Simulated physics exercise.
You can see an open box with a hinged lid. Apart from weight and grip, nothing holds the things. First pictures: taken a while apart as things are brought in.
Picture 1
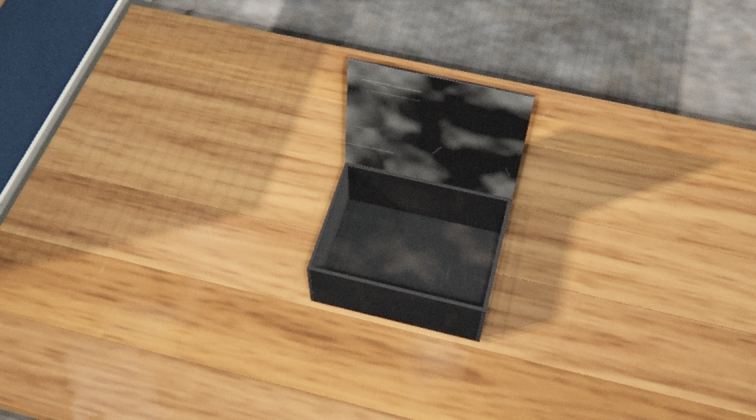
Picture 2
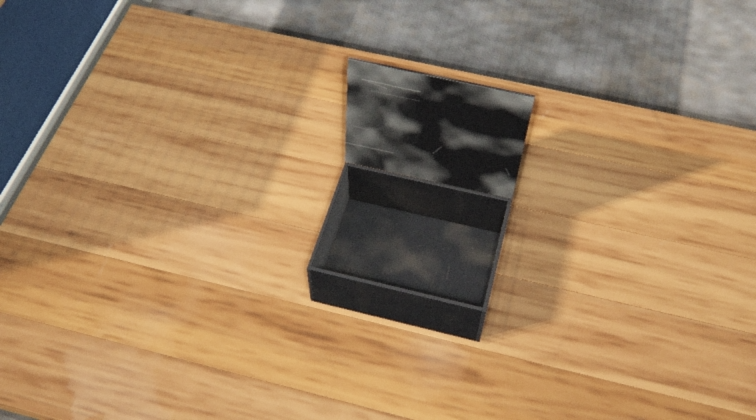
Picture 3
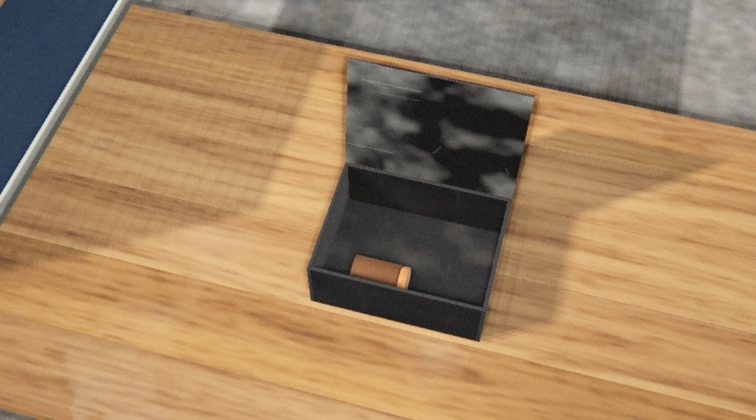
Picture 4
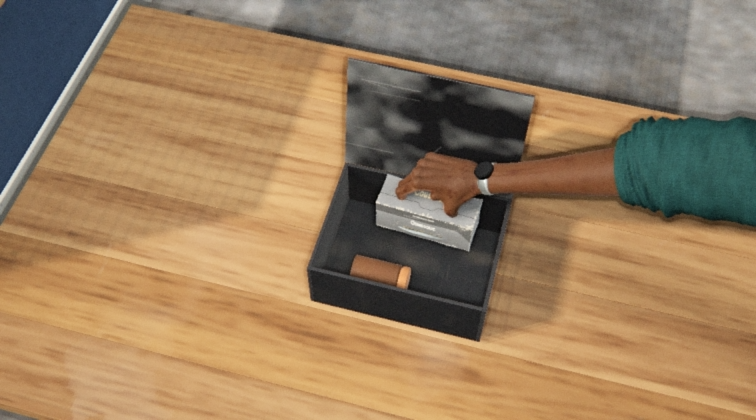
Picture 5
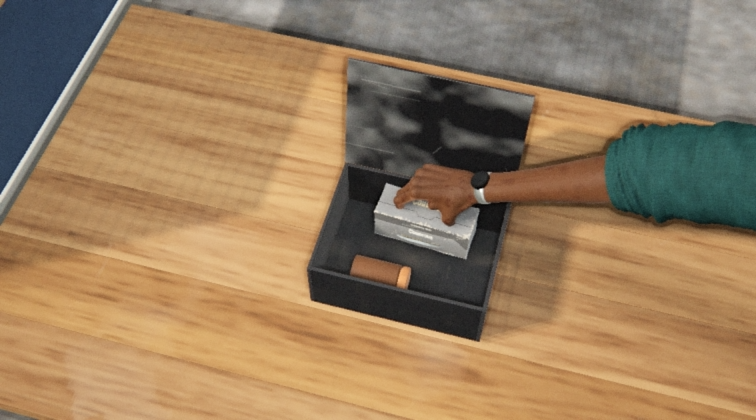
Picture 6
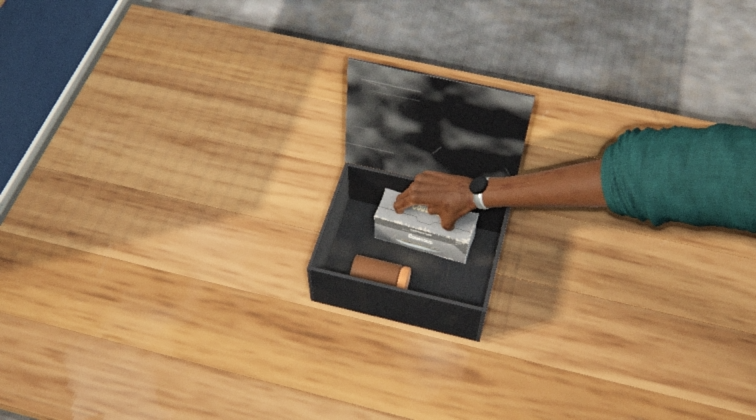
An arm in a green sleeve with a watch at the wrist reaches in from the right over a wooden table, seen from above at an angle by a still camera. An open black box with a raised lid sits near the middle, empty at first, then holding a brown shaker at its front. The hand then appears gripping a grey carton and lowers it slightly inside, behind the shaker.
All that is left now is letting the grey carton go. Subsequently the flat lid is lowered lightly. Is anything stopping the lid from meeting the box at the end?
No, the lid closes.
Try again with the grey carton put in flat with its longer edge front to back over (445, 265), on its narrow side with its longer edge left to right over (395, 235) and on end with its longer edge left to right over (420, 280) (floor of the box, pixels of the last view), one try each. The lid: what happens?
On the first attempt the lid settles shut, on the second it settles shut, and on the third it settles shut.
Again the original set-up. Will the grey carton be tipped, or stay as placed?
As it turns out, it keeps its original angle.
Then, 1.40 s past the last view, lid 73° above the rim.
Then, 1.90 s past the last view, lid 26° above the rim.
Finally, lid shut; both still in place. Final places as the last picture's camera would see them, grey carton near (426, 226).
